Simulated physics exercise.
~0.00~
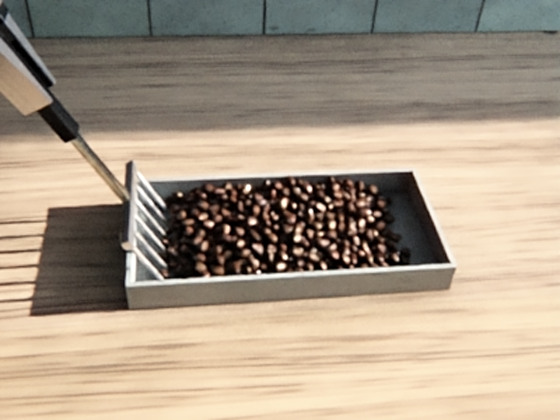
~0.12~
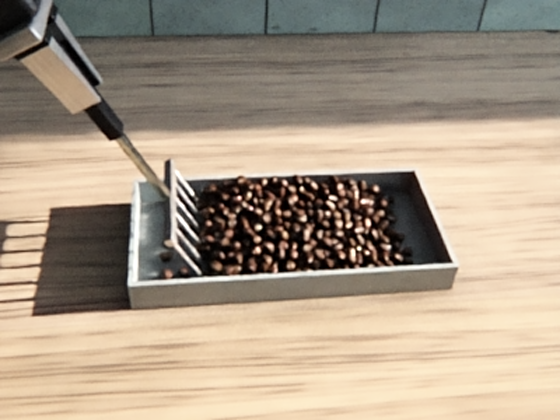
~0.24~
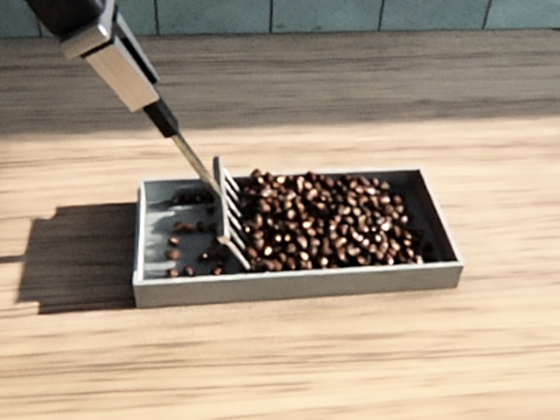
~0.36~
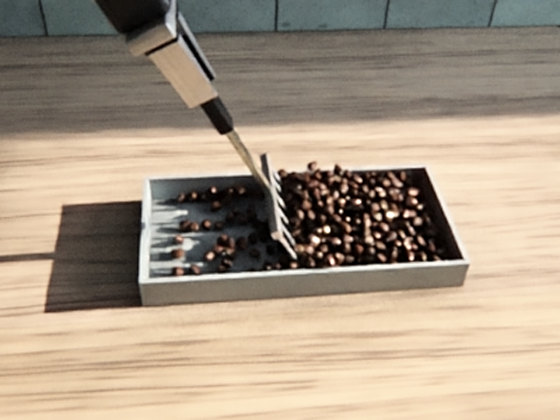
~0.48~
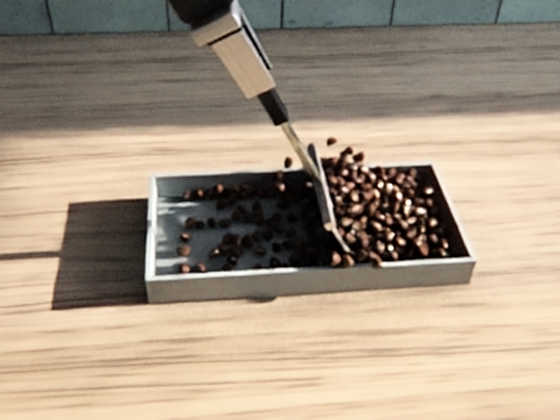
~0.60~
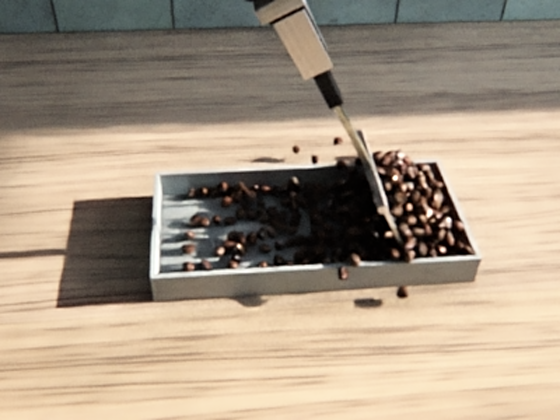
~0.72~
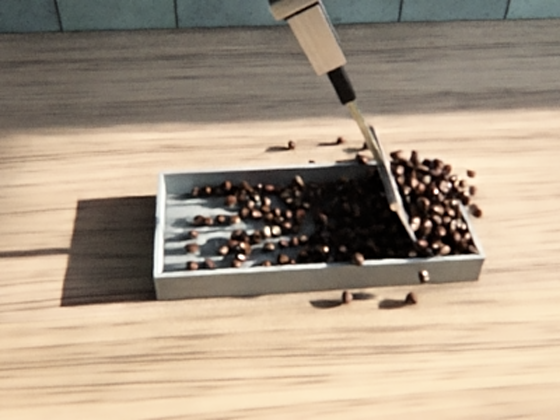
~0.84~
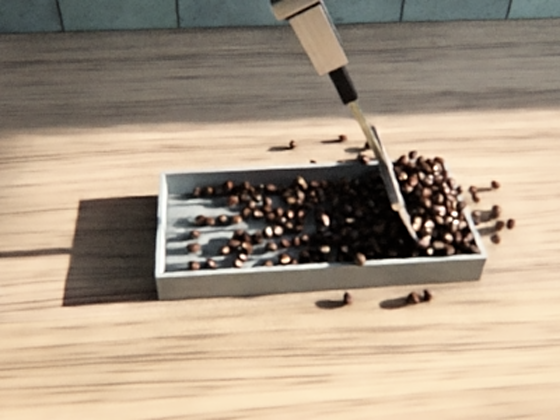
A shallow grey tray full of glossy dark brown beans sits on a pale wooden surface, seen from above at an angle, with blue-green tiles along the top edge. A robot arm reaches in from the upper left, holding a grey comb at the tray's left end. The comb sweeps right, pushing the beans into a growing heap while some slip behind it and remain scattered across the tray. Near the right end, the heap mounds up and several beans spill over the sides. The comb stops against the heap, with most beans still inside and a few strewn around the tray.
